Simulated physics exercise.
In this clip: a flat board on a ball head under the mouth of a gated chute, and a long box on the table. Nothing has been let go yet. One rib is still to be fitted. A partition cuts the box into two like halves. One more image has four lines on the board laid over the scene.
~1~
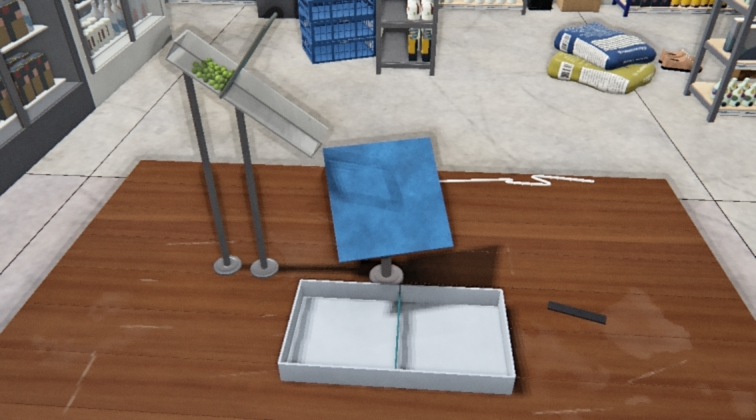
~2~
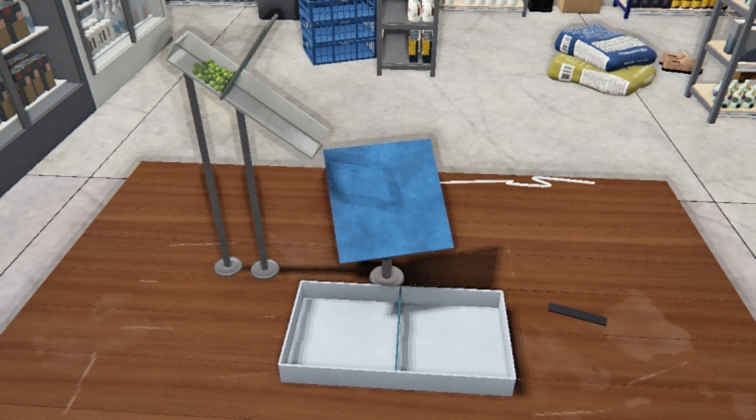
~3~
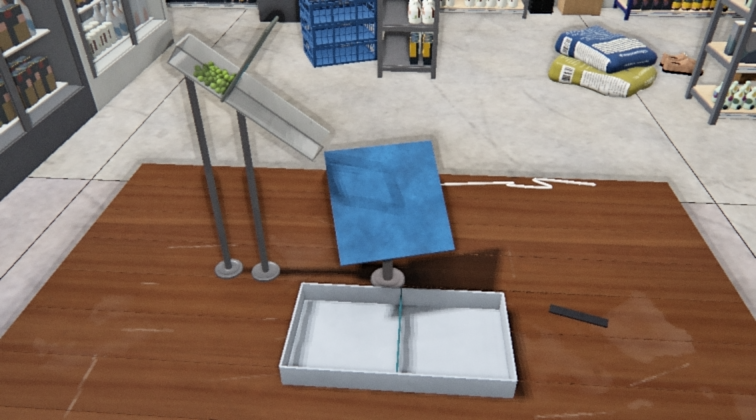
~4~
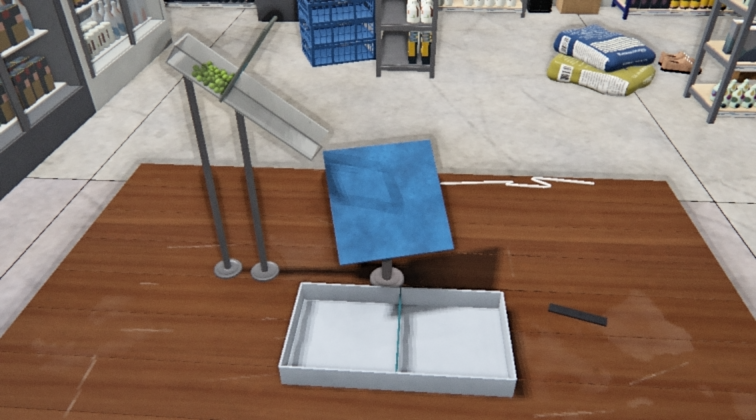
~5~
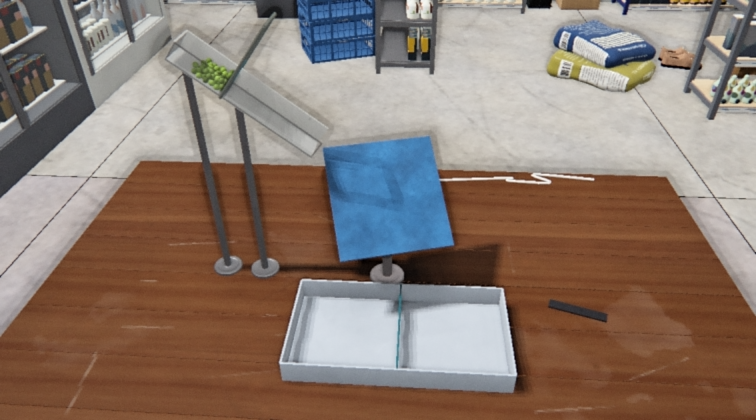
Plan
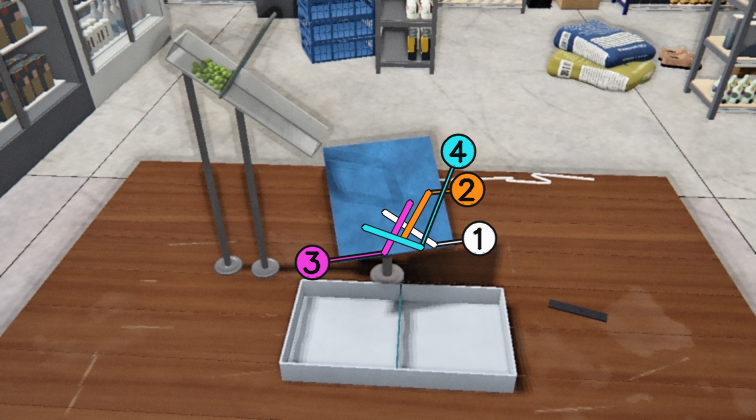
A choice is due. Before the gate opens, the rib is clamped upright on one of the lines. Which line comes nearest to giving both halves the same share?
Use line 2.
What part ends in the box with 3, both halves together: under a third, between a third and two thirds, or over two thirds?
Over two thirds.
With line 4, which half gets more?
More lands on the right.
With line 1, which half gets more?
More lands on the right.
On the marked copy, line 1 from (384, 212) to (434, 244); line 2 from (428, 192) to (402, 240); line 3 from (410, 202) to (384, 252); line 4 from (364, 227) to (421, 247).
If 1 is chosen, of what is caught, about a tenth in the left half, the larger part in the right.
If 2 is chosen, of what is caught, roughly two thirds in the left half, roughly a third in the right.
If 3 is chosen, of what is caught, almost all in the left half, about a tenth in the right.
If 4 is chosen, of what is caught, just a few in the left half, almost all in the right.
